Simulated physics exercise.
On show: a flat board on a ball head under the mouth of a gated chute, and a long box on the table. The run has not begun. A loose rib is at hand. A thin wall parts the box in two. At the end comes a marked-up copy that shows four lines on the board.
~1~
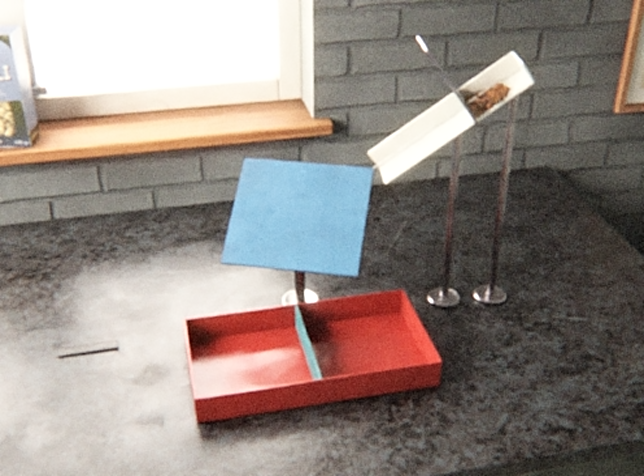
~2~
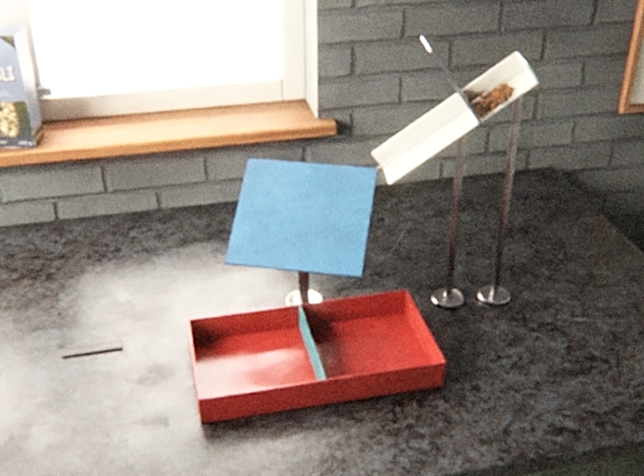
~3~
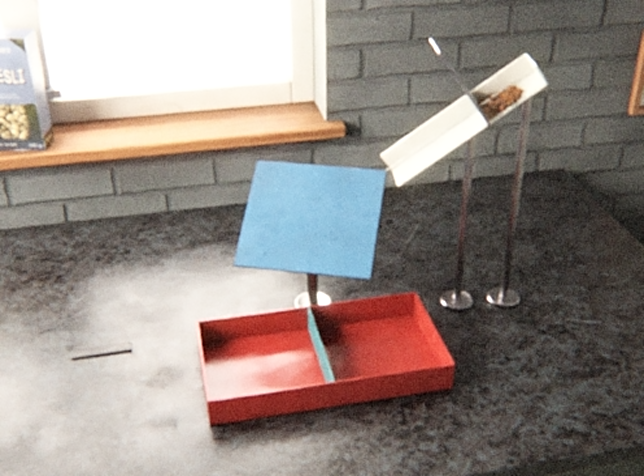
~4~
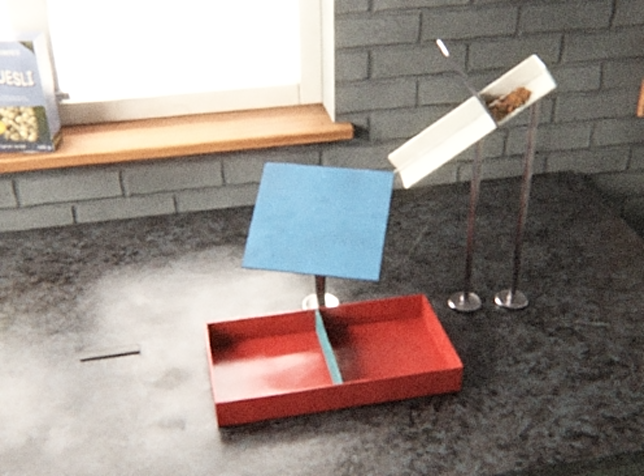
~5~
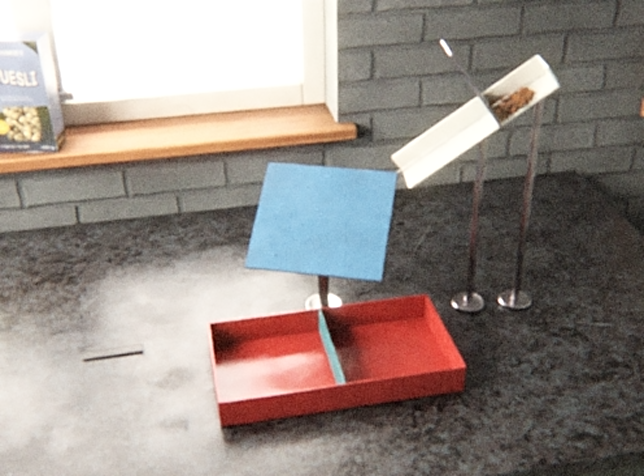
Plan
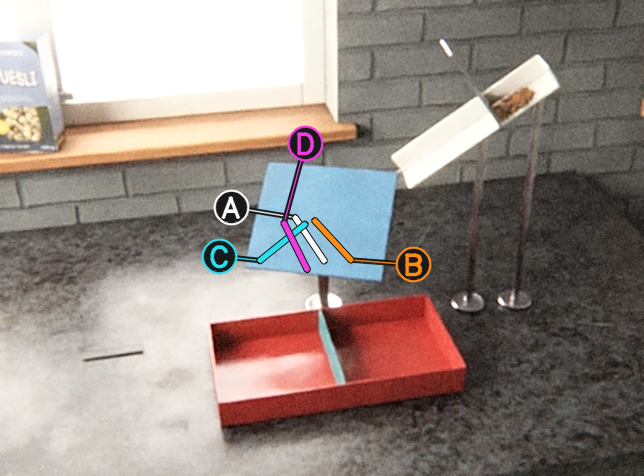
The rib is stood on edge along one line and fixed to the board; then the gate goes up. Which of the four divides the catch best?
Line A does it best.
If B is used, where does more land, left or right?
Right.
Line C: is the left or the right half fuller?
The left half.
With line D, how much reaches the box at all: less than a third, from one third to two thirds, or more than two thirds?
It is more than two thirds.
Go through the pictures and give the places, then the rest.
In the first frame, load behind the gate at (483, 100), cereal balls; lip of the chute at (383, 176), sloping fairly steeply.
In the second frame, middle of the board at (302, 215), tilted fairly steeply; middle of its low edge at (292, 270); of its high edge at (312, 163).
In the third frame, front corners of the box at (208, 401) and (454, 364); front end of its middle wall at (334, 382).
In the fourth frame, middle of the load at (505, 104); lip at (404, 180).
In the fifth frame, middle of the load at (508, 104); lip at (407, 180).
On the marked copy, line A from (295, 217) to (324, 260); line B from (314, 220) to (351, 259); line C from (305, 224) to (259, 260); line D from (284, 223) to (307, 269).
If A is chosen, of what is caught, about a third in the left half, about two thirds in the right.
If B is chosen, of what is caught, about a quarter in the left half, most in the right.
If C is chosen, of what is caught, nearly all in the left half, a small part in the right.
If D is chosen, of what is caught, most in the left half, a small part in the right.
